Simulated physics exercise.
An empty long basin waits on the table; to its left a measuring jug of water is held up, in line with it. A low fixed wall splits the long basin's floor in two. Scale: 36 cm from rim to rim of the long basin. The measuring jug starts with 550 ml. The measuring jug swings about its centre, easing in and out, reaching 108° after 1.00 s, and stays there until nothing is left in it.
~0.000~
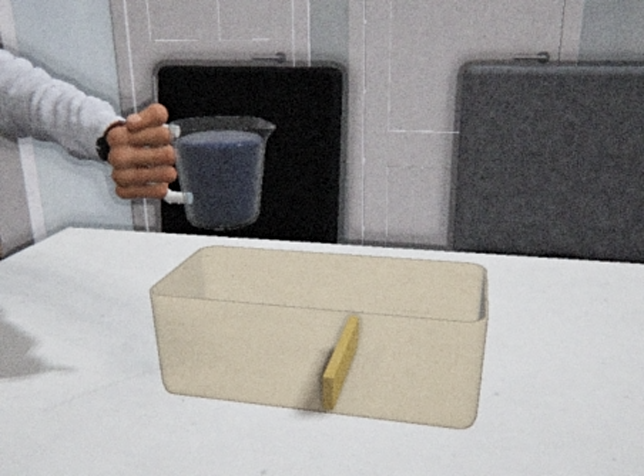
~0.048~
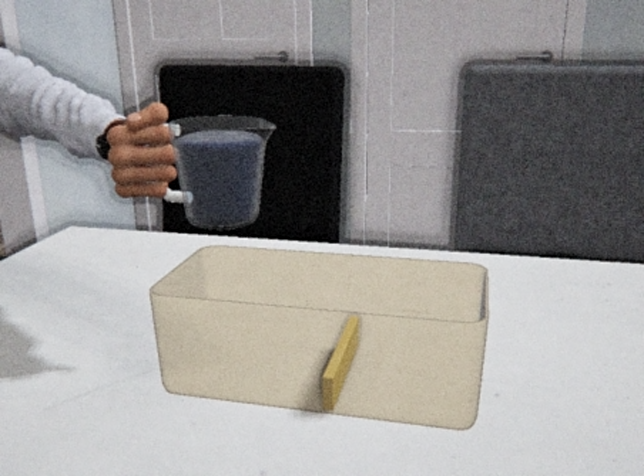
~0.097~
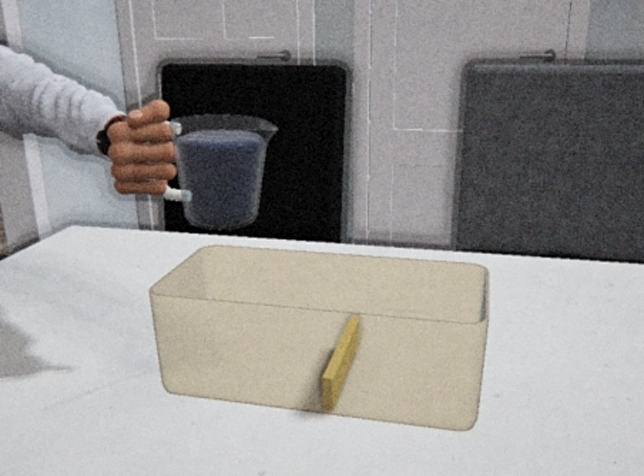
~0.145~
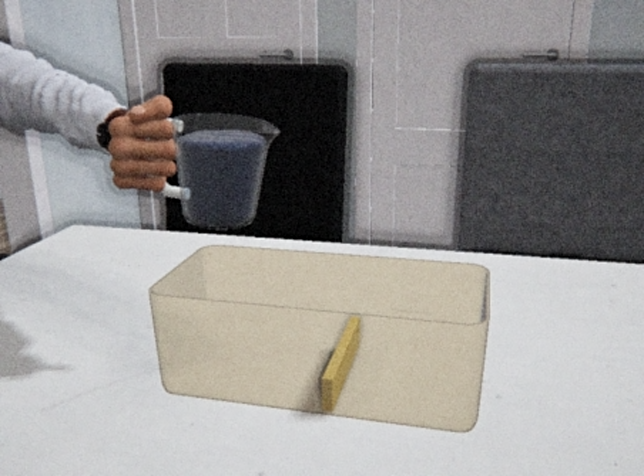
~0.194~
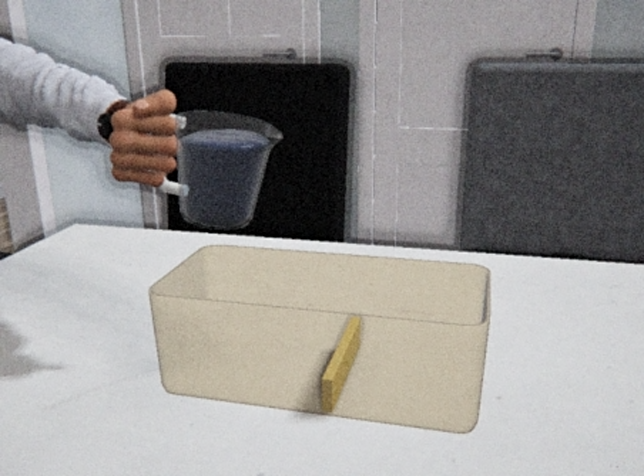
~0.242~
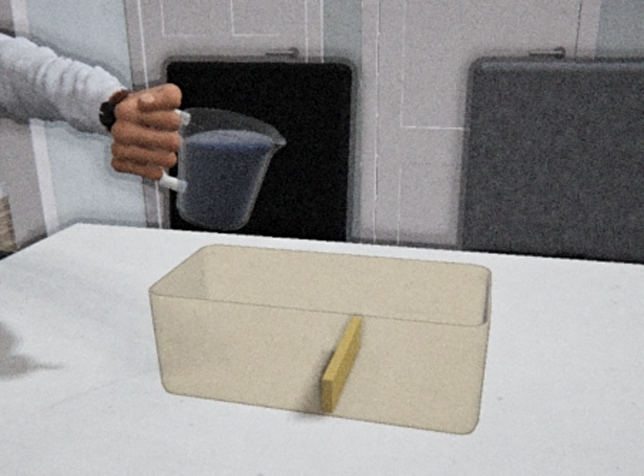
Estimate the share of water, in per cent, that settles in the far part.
About 35 per cent.
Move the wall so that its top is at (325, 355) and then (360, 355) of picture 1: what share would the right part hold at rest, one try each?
In turn about 70 and 15 per cent.
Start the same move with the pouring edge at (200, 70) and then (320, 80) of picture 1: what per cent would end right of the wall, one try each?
First 5, then 95 per cent.
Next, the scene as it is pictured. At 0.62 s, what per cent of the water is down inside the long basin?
Near 10 in a hundred.
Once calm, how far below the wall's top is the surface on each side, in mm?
Left about 30 mm, right about 32 mm.
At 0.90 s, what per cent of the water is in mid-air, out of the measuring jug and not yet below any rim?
Near 12 in a hundred.
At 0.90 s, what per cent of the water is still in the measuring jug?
Near 14 in a hundred.
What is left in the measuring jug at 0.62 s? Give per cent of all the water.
About 68 per cent.
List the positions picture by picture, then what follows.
Tilt 0°; pouring edge (274, 127); surface from (181, 137) to (263, 139); the long basin's rim runs from (177, 269) to (486, 293); the wall's top is at (342, 345), in the first frame.
Tilt 1°; pouring edge (275, 127); surface from (181, 136) to (263, 139), in the second frame.
Tilt 2°; pouring edge (276, 129); surface from (183, 136) to (264, 139), in the third frame.
Tilt 6°; pouring edge (279, 132); surface from (184, 136) to (267, 141), in the fourth frame.
Tilt 10°; pouring edge (282, 137); surface from (186, 135) to (271, 141), in the fifth frame.
Tilt 15°; pouring edge (285, 143); surface from (189, 137) to (276, 142), in the sixth frame.
By 0.62 s the tilt is 74° and 69 per cent is still to pour, 3 is left of the wall and 7 right of it.
By 0.90 s the tilt is 105° and 14 per cent is still to pour, 40 is left of the wall and 33 right of it.
By 1.19 s the tilt is 108° and 0 per cent is still to pour, 64 is left of the wall and 35 right of it.
By 1.50 s the tilt is 108° and 0 per cent is still to pour, 64 is left of the wall and 35 right of it.
At rest 64 per cent lies left of the wall, 35 right of it and 1 outside.
